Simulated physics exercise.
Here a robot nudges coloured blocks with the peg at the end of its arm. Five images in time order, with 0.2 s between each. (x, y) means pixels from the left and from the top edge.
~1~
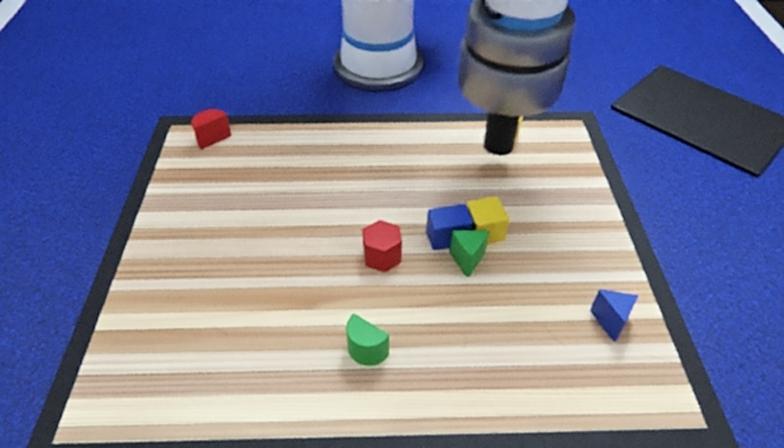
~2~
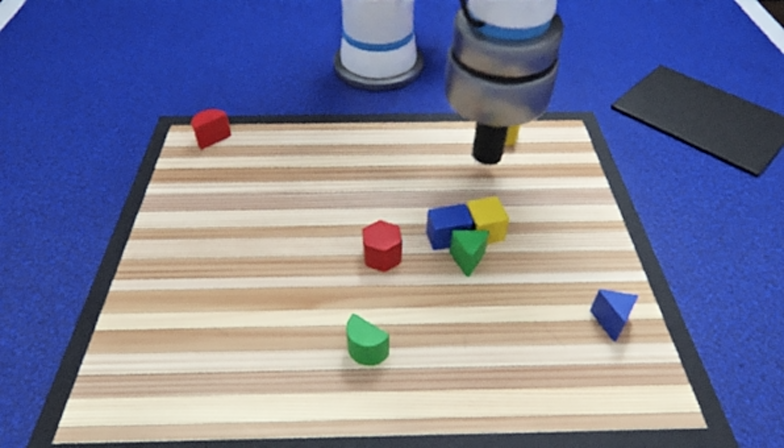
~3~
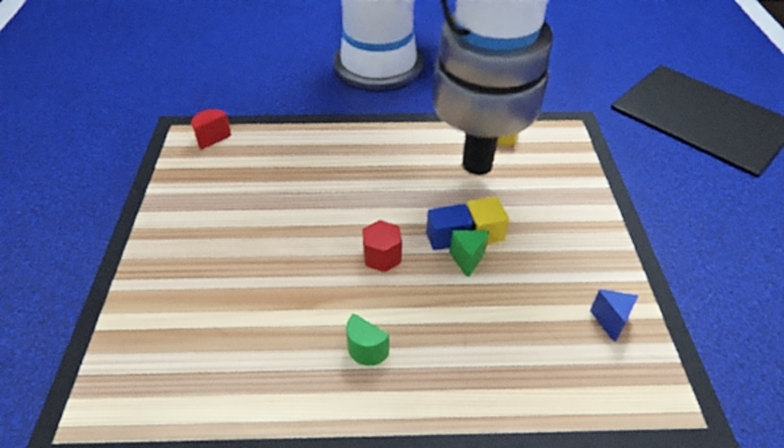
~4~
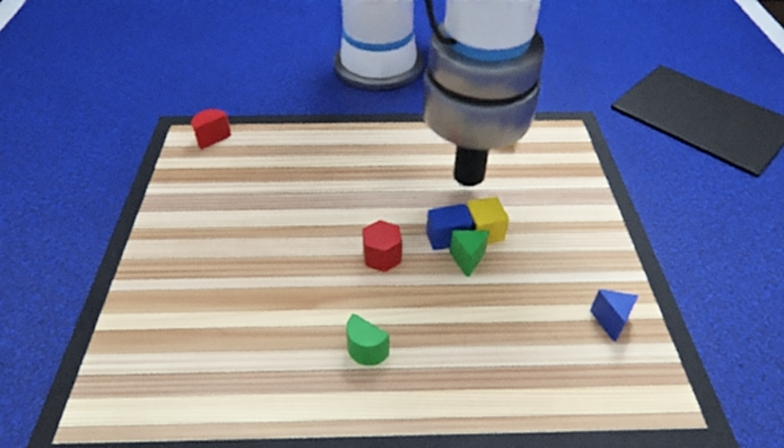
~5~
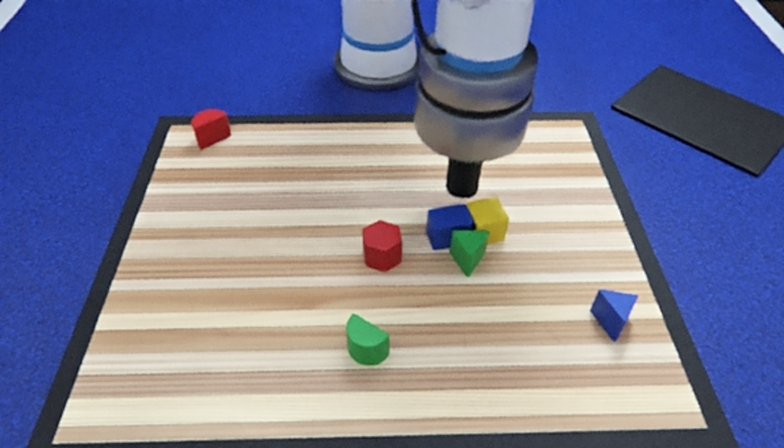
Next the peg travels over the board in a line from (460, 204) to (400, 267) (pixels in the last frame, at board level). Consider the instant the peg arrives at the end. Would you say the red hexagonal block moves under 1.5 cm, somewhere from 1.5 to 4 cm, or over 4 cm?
I'd go with 1.5 to 4 cm for this block.
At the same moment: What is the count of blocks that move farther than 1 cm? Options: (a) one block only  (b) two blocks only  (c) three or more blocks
I choose c.
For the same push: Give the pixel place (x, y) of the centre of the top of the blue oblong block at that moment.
I expect it at (440, 249).
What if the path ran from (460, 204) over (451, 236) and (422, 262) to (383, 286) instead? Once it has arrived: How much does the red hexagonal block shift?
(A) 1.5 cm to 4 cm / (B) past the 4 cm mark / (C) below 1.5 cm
The answer is A.
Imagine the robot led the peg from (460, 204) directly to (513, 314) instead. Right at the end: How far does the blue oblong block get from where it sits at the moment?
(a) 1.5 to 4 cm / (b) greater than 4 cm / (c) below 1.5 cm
Answer: A.
The first path, step by step. One third of the way, peg at (443, 208); blue oblong block at (448, 225); green triangle at (471, 242).
Two thirds of the way, peg at (422, 230); blue oblong block at (441, 247), turned 35° anticlockwise; green triangle at (473, 252), turned 45° anticlockwise.
At the end, peg at (401, 251); red hexagonal block at (362, 243), turned 30° clockwise; blue oblong block at (440, 249), turned 40° anticlockwise; green triangle at (473, 252), turned 50° anticlockwise; yellow four-sided block not moved.
